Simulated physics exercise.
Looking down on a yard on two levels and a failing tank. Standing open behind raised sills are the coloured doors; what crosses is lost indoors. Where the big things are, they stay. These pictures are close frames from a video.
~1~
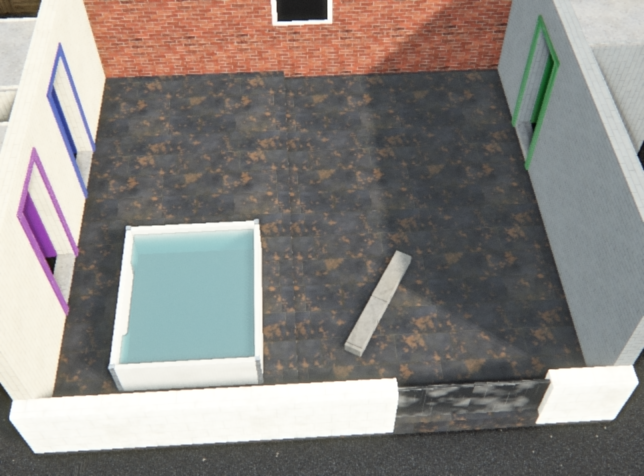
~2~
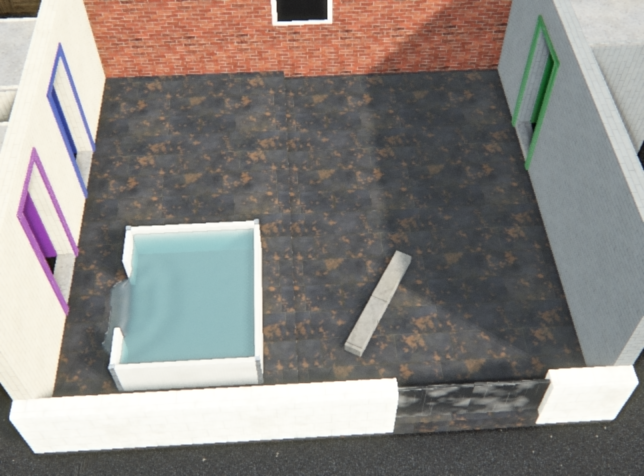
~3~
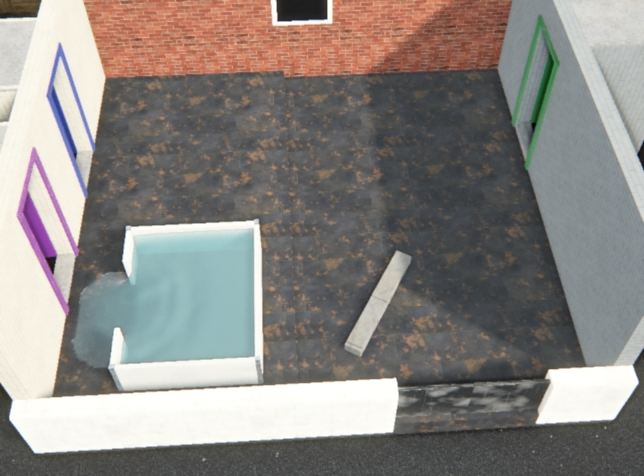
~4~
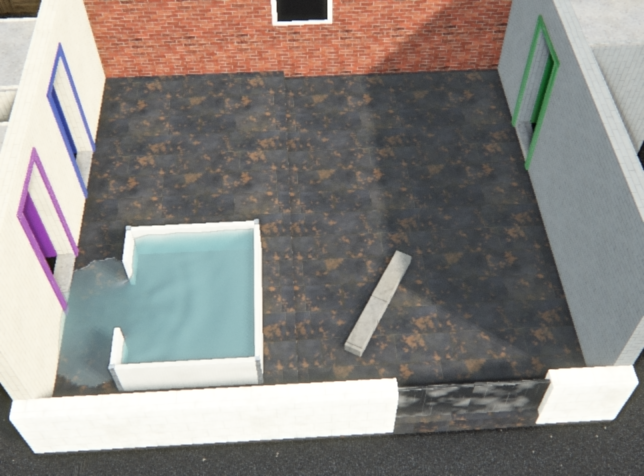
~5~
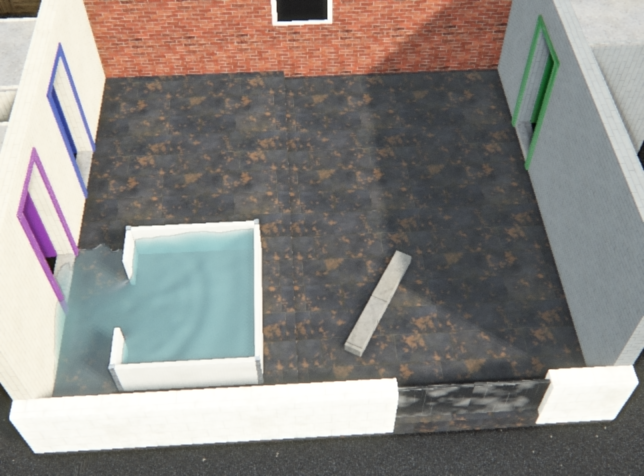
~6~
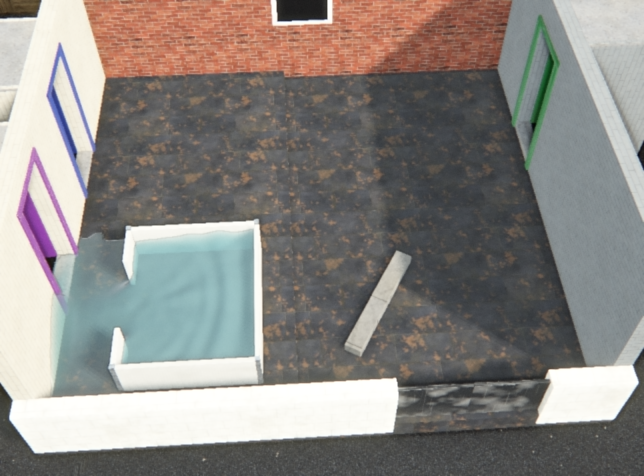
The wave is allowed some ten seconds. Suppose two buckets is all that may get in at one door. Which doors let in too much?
Outcome: I predict the blue door will remain at two buckets or below; I predict the purple door will overshoot two buckets; I predict the green door will remain at two buckets or below.
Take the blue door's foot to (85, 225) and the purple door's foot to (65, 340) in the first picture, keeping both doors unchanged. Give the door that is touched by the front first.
Result: The door marked purple.
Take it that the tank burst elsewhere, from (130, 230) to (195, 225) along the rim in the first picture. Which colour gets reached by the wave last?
The green door comes last.
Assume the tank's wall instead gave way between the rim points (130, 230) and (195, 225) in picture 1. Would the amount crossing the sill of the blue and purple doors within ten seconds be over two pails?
The blue door tops the limit and the purple door falls short.
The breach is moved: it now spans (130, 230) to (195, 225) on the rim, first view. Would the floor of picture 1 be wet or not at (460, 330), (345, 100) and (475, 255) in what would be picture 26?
Taking the three spots as listed, they end up spared, inundated and spared.
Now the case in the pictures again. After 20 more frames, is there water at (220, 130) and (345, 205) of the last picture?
Taking them as listed, I'd call them soaked and not wet.
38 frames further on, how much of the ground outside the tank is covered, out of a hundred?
That's roughly 50 per cent.
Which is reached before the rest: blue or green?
That is the blue one.
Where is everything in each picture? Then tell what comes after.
The first picture shows the tank at (190, 293) is whole and still.
In the second picture, water pours out at (130, 311) and has run to a hidden place.
In the third picture, the front is at (83, 352), out from the gap at (130, 312).
In the fourth picture, water pours out at (130, 311) and has run to (59, 365).
In the fifth picture, the front is at (54, 394), out from the gap at (130, 311).
In the sixth picture, water pours out at (130, 310) and has run to a hidden place.
A moment on, water covers 5 % of the floor; the blue door not reached, the purple door over two buckets in, the green door not reached.
Next, water covers 15 % of the floor; the blue door wet at the sill, nothing in, the purple door far over two buckets in, the green door not reached.
Then, water covers 35 % of the floor; the blue door wet at the sill, nothing in, the purple door far over two buckets in, the green door not reached.
Later, water covers 50 % of the floor; the blue door wet at the sill, nothing in, the purple door far over two buckets in, the green door not reached.
In the end, water covers 90 % of the floor; the blue door wet at the sill, nothing in, the purple door far over two buckets in, the green door wet at the sill, nothing in.
